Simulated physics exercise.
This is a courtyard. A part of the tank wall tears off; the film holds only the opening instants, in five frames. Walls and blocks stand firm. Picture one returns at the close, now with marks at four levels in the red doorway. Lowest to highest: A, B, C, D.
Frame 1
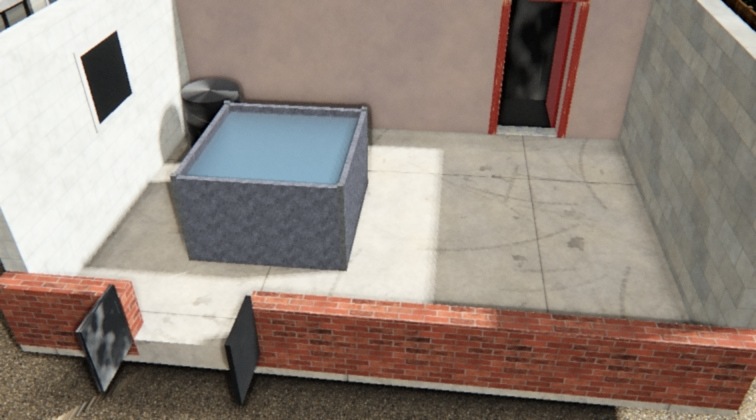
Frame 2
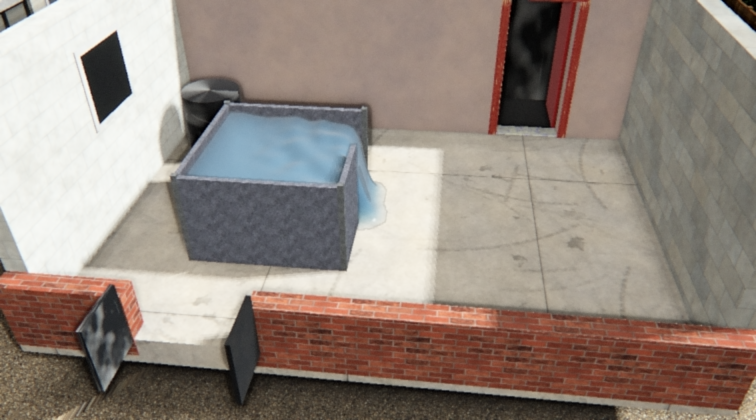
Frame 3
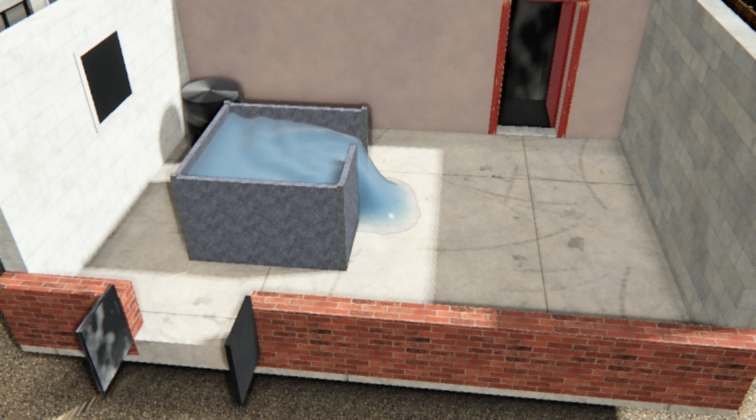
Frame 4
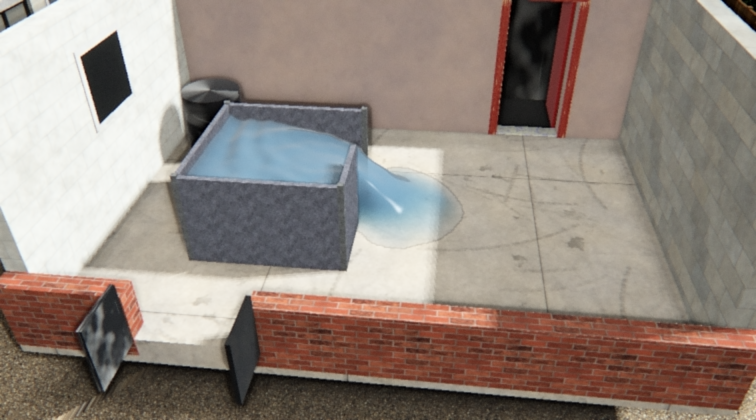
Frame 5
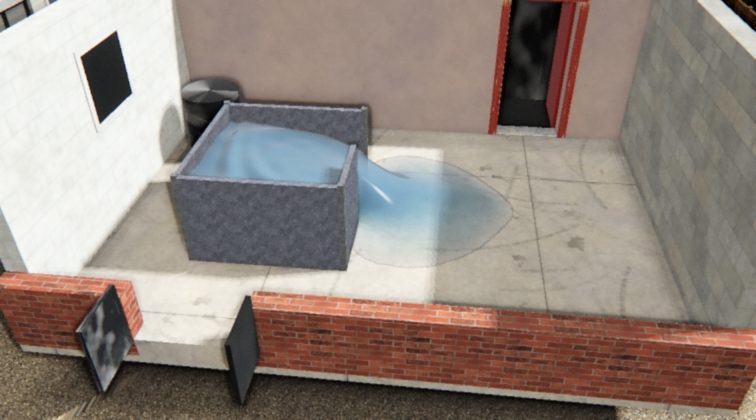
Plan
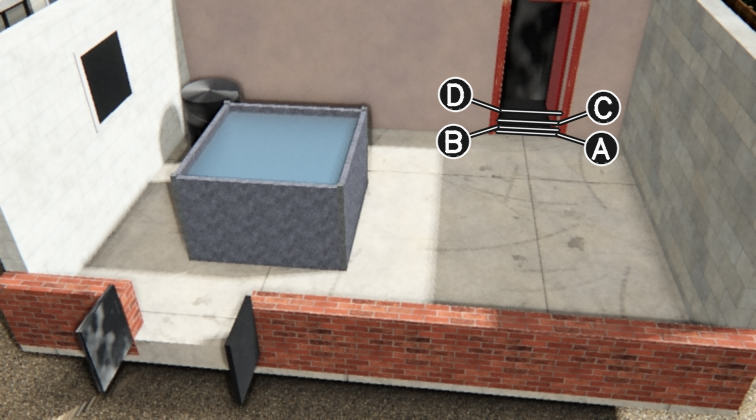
A walled concrete courtyard is seen from above the low red brick wall along its near side, and the camera stays still. A square dark grey tank of blue water stands left of centre, with a dark gate open at lower left and a red-framed doorway at the back right. Water pours out through the tank's right side and spreads rightward across the floor in a widening, rounded pool.
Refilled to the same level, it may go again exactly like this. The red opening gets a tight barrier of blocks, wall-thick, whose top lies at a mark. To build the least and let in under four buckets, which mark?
It is C.
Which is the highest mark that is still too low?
B.
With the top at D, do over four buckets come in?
No, not at all.
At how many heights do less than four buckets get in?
Two of the four.
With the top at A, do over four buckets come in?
Yes.
On the marked copy, A at (527, 132); B at (527, 128); C at (528, 121); D at (530, 111); from the bottom up A, B, C, D.
If A is chosen, dozens of bucketfuls pour in.
If B is chosen, about 10 bucketfuls get in.
If C is chosen, a bucket or two gets in.
If D is chosen, nothing gets over.
